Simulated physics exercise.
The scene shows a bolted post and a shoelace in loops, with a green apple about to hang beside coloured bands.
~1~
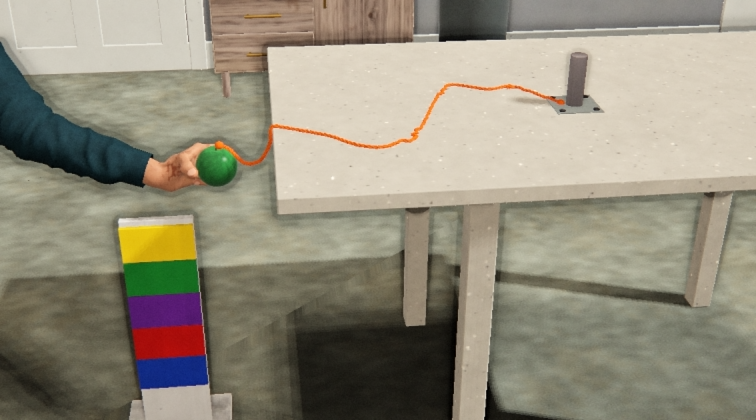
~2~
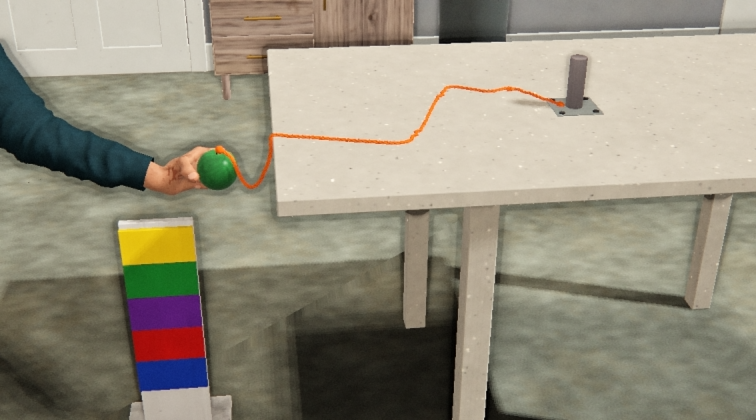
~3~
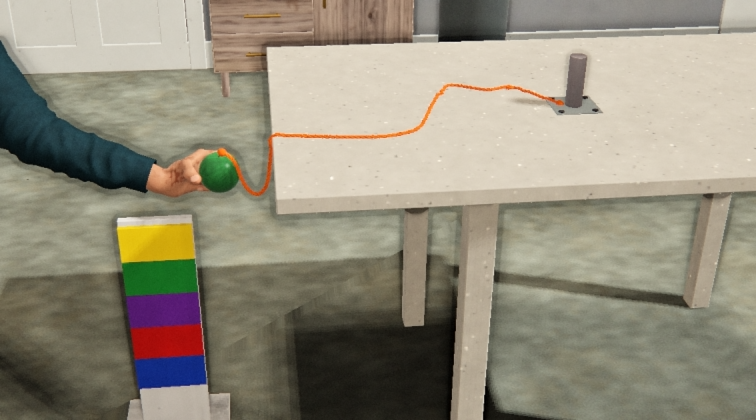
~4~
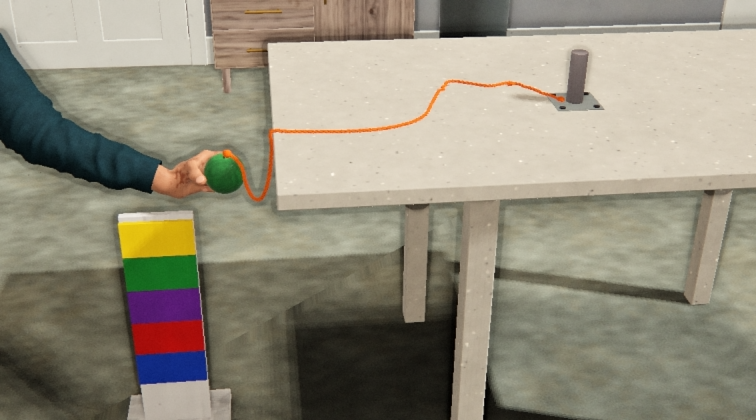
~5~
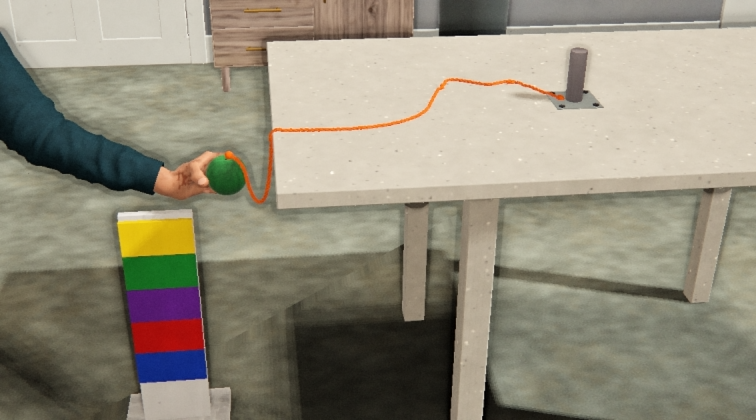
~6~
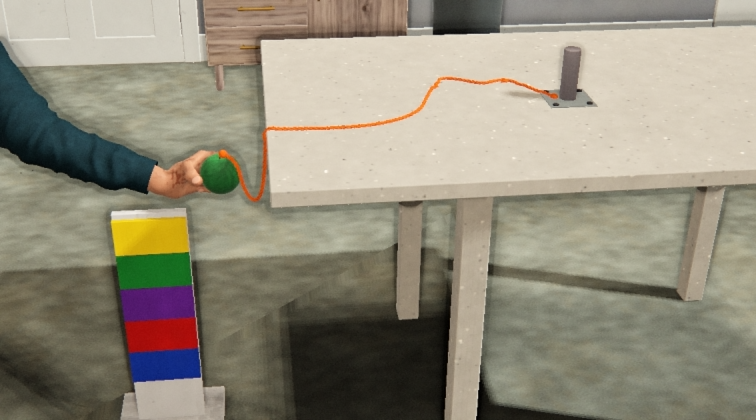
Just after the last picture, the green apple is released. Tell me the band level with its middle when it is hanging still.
That is the blue band.
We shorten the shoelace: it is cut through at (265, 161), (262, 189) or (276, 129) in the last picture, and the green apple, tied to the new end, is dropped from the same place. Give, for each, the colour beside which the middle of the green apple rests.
Try 1 - green; try 2 - purple; try 3 - yellow.
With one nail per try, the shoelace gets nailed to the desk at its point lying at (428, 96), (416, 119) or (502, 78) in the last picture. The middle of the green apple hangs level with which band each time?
Going through them one at a time, the answers are purple; green; red.
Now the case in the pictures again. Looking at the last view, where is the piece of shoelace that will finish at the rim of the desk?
The point at (388, 122).
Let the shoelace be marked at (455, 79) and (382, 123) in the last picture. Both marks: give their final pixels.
First one: (413, 100); second one: (264, 115).
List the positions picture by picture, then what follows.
The first picture shows green apple (217, 166); yellow (158, 245); green (162, 279); purple (165, 311); red (169, 343); blue (173, 373).
The second picture shows green apple (218, 170); shoelace through (524, 92) (455, 87) (427, 118) (372, 142) (272, 144).
The third picture shows green apple (220, 172).
The fourth picture shows green apple (225, 173); shoelace through (524, 87) (456, 81) (427, 112) (345, 132) (271, 164).
The fifth picture shows green apple (227, 175).
The sixth picture shows green apple (221, 174); shoelace through (518, 84) (449, 78) (420, 109) (334, 128) (265, 165).
Soon after, apple near (237, 360); level with blue.
Then, apple near (297, 323); level with blue.
Further on, apple near (267, 344); level with blue.
At rest, apple near (277, 342); level with blue. At blue.
